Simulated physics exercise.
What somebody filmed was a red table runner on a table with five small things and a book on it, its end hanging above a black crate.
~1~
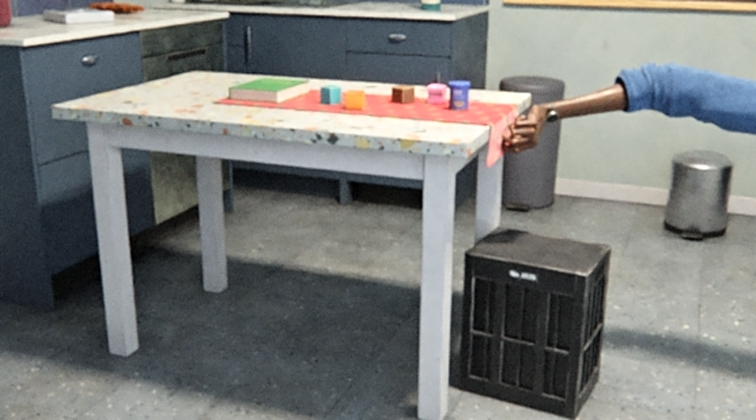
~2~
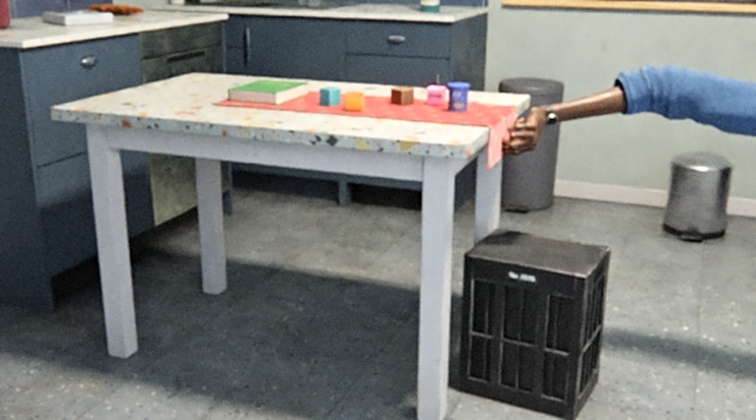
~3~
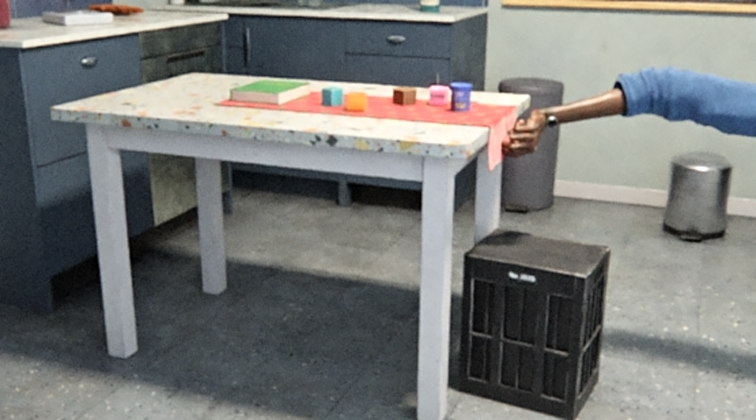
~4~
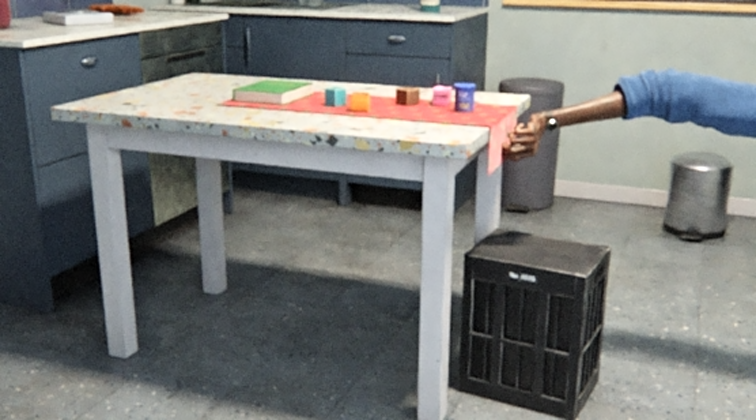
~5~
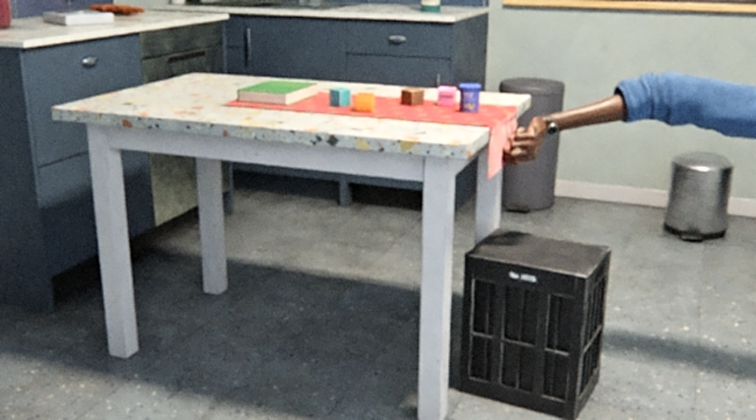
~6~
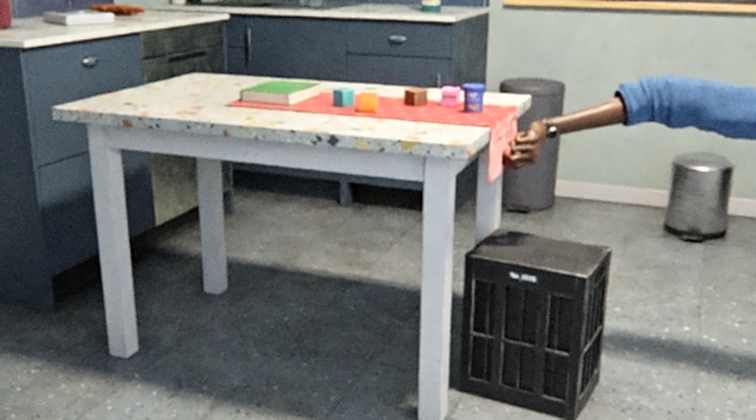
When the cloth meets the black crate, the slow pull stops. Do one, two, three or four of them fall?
It is two.
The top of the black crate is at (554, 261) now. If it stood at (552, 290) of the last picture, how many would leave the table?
I'd say the number is 3.
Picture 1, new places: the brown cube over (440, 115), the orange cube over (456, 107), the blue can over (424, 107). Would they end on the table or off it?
Brown cube dropped, orange cube dropped, blue can dropped.
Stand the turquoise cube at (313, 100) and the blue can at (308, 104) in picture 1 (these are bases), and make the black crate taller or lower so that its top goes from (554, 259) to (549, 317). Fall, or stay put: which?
As for the turquoise cube, it stays in place; as for the blue can, it stays in place.
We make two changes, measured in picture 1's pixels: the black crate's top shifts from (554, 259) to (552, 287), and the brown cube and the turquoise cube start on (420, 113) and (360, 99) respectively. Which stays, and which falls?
Result - the brown cube comes off, and the turquoise cube stays put.
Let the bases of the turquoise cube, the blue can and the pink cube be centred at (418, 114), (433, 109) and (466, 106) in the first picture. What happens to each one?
Turquoise cube - leaves the top. Blue can - leaves the top. Pink cube - leaves the top.
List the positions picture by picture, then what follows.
Hem (488, 167); blue can (459, 83); pink cube (437, 86); brown cube (403, 87); orange cube (356, 91); turquoise cube (331, 86); top of the crate (554, 259), in the first frame.
Hem (488, 170); blue can (459, 85), in the second frame.
Hem (489, 172); pink cube (439, 88), in the third frame.
Hem (488, 176); brown cube (408, 89); top of the crate (553, 260), in the fourth frame.
Hem (488, 180); orange cube (365, 94), in the fifth frame.
Hem (488, 183); blue can (474, 86); pink cube (451, 89); brown cube (416, 89); orange cube (368, 94); turquoise cube (344, 89), in the sixth frame.
Soon after, hem near (502, 209); blue can gone.
Then, hem on the crate; blue can and pink cube gone.
At rest, hem on the crate; blue can and pink cube gone. It carries off two.
